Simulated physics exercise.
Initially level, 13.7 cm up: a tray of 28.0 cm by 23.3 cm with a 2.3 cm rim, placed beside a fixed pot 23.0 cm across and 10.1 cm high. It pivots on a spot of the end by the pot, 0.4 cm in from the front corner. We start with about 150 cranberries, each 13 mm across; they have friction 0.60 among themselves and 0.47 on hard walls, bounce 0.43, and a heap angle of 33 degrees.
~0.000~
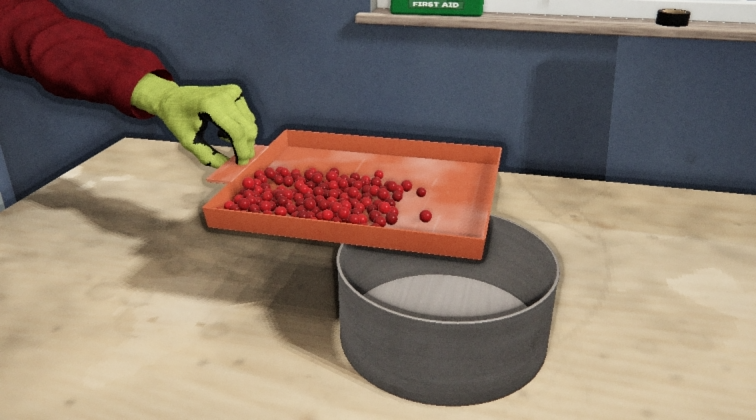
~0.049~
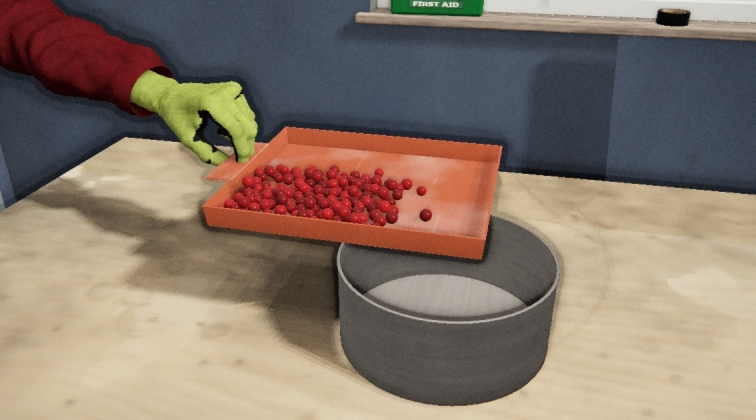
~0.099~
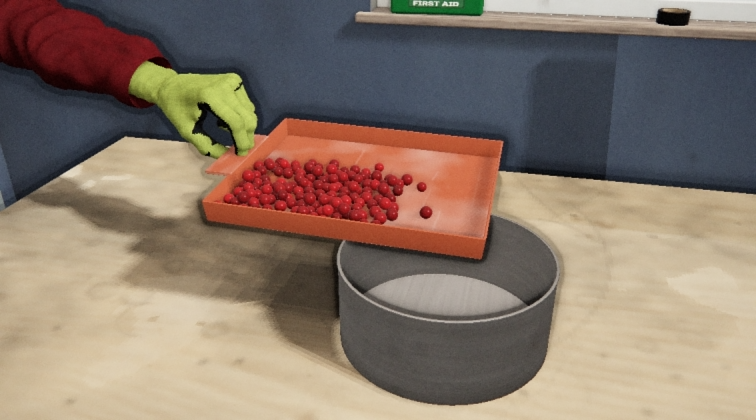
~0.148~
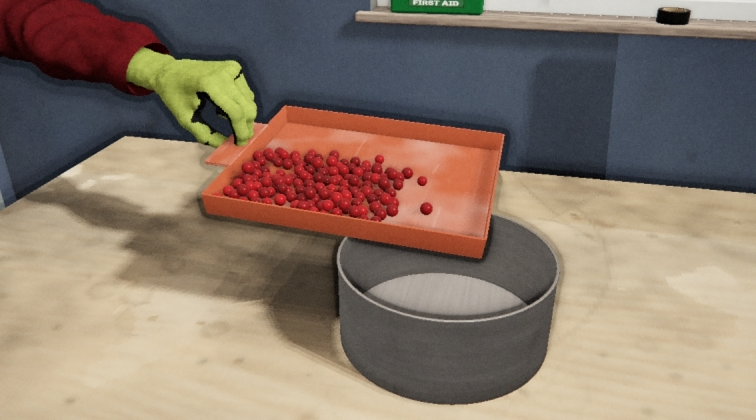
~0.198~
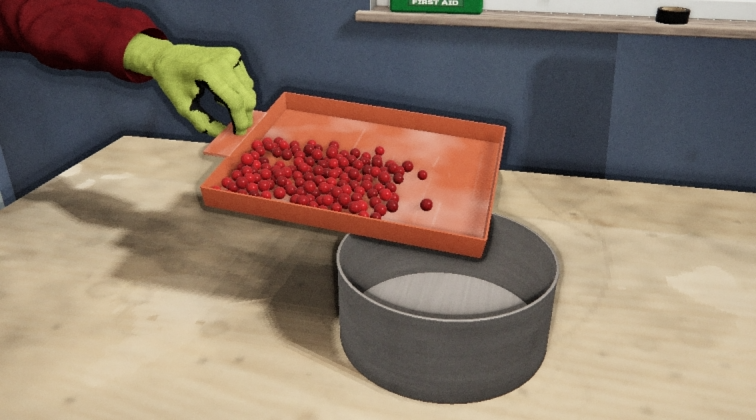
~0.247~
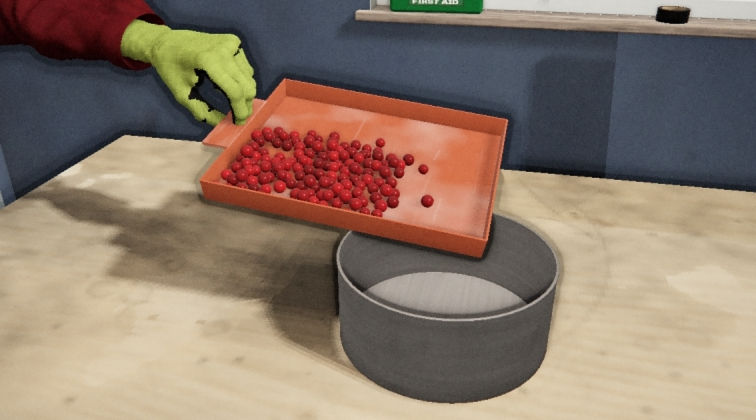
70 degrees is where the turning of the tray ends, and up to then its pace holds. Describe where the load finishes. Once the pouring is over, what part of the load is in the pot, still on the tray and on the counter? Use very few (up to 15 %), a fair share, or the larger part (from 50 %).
Pot: Very few, left on the tray: The larger part, counter: Very few.
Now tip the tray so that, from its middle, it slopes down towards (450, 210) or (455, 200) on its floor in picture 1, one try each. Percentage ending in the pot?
First try: About 5 percent; second try: About 5 percent.
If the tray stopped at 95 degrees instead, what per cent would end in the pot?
I'd expect some 15 per cent in the pot.
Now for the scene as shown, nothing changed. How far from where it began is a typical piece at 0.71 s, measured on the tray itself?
Around 4 centimetres.
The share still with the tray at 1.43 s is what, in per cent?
It comes to near 95 per cent.
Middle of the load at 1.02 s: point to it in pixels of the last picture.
Roughly pixel (380, 162).
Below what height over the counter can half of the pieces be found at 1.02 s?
Roughly 22 centimetres, give or take.
After 0.71 s, tilt 39 degrees; the tray holds 100 %, the pot 0 %.
After 1.02 s, tilt 58 degrees; the tray holds 100 %, the pot 0 %.
Then, at 1.43 s, tilt 70 degrees; the tray holds 95 %, the pot 0 %.
In the end, at 2.3 s, pot 5 %, tray 90 %, counter 5 %.
